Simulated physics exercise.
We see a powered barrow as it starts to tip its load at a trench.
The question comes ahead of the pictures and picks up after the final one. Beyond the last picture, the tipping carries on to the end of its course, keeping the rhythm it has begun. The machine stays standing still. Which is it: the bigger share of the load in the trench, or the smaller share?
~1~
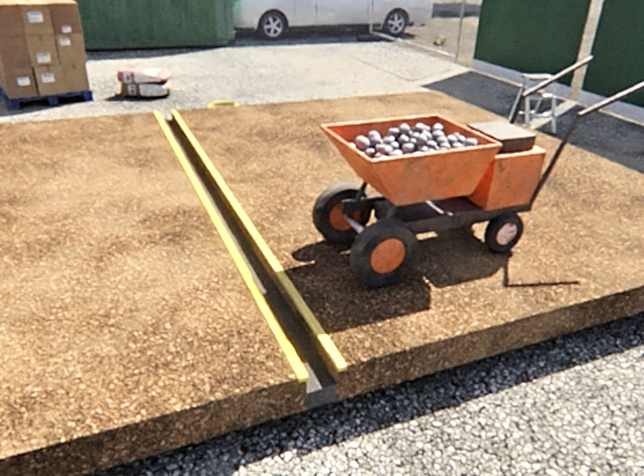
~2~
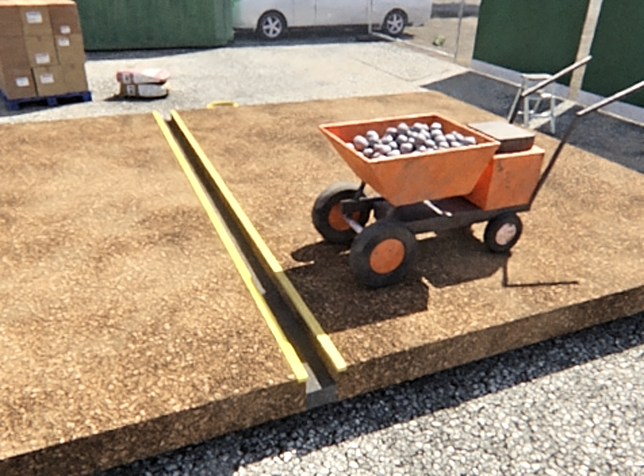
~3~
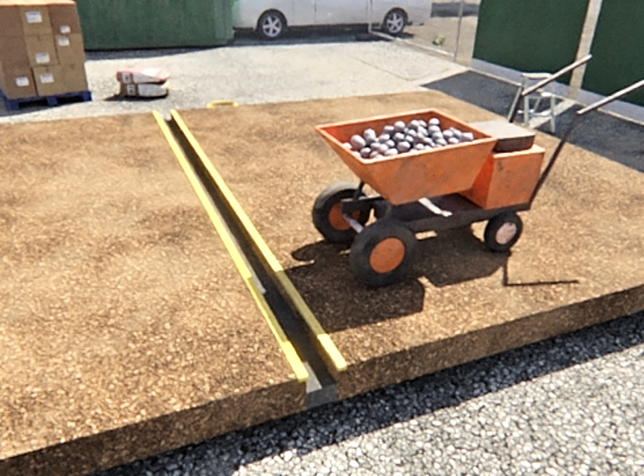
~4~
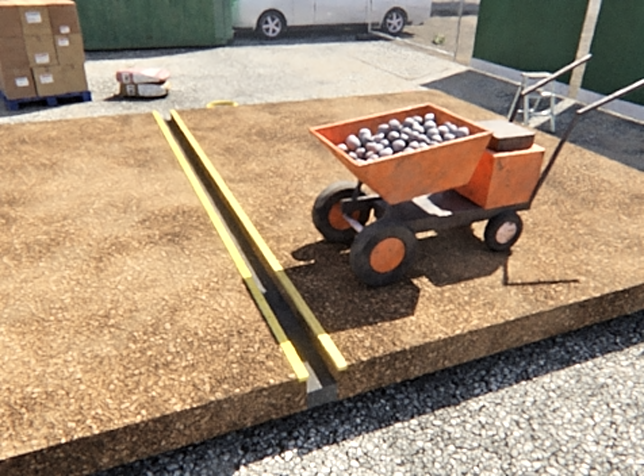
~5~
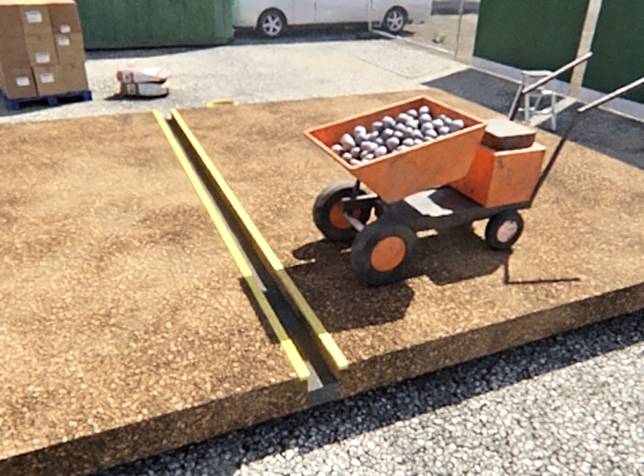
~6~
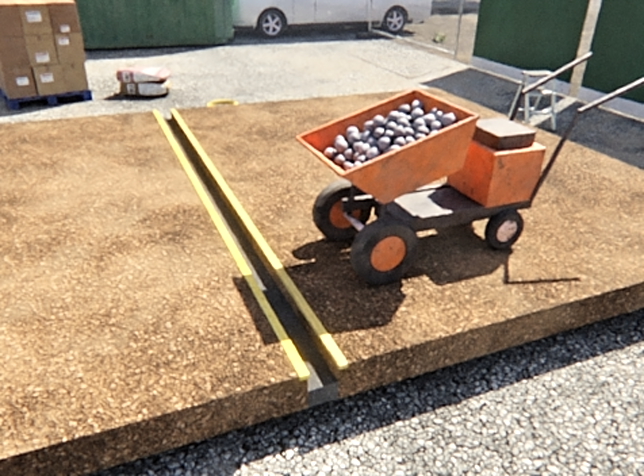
The smaller share.
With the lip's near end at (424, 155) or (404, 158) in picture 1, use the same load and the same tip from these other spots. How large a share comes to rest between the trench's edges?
Estimates: 30 %, 40 %.
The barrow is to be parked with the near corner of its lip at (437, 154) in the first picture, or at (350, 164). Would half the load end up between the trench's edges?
At the earlier place the lesser portion ends between the edges, at the later place the lesser portion.
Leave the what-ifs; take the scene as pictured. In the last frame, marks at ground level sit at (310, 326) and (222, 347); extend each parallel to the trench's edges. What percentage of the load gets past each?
Near 100 % and 20 %.
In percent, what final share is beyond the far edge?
Roughly 70 per cent of the load.
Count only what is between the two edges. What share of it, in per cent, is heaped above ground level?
Roughly 35 %.
Soon after the last picture, skip tipped steeply; all in the skip.
A little later, skip tipped steeply; most in the skip; a stray few in or heaped over the trench; a small part beyond it; a small part falling.
Later still, skip tipped right over; about a quarter in the skip; a stray few short of the trench; a small part in or heaped over the trench; about two thirds beyond it; a stray few falling.
By the end, skip tipped right over; a stray few short of the trench; about a third in or heaped over the trench; about two thirds beyond it.
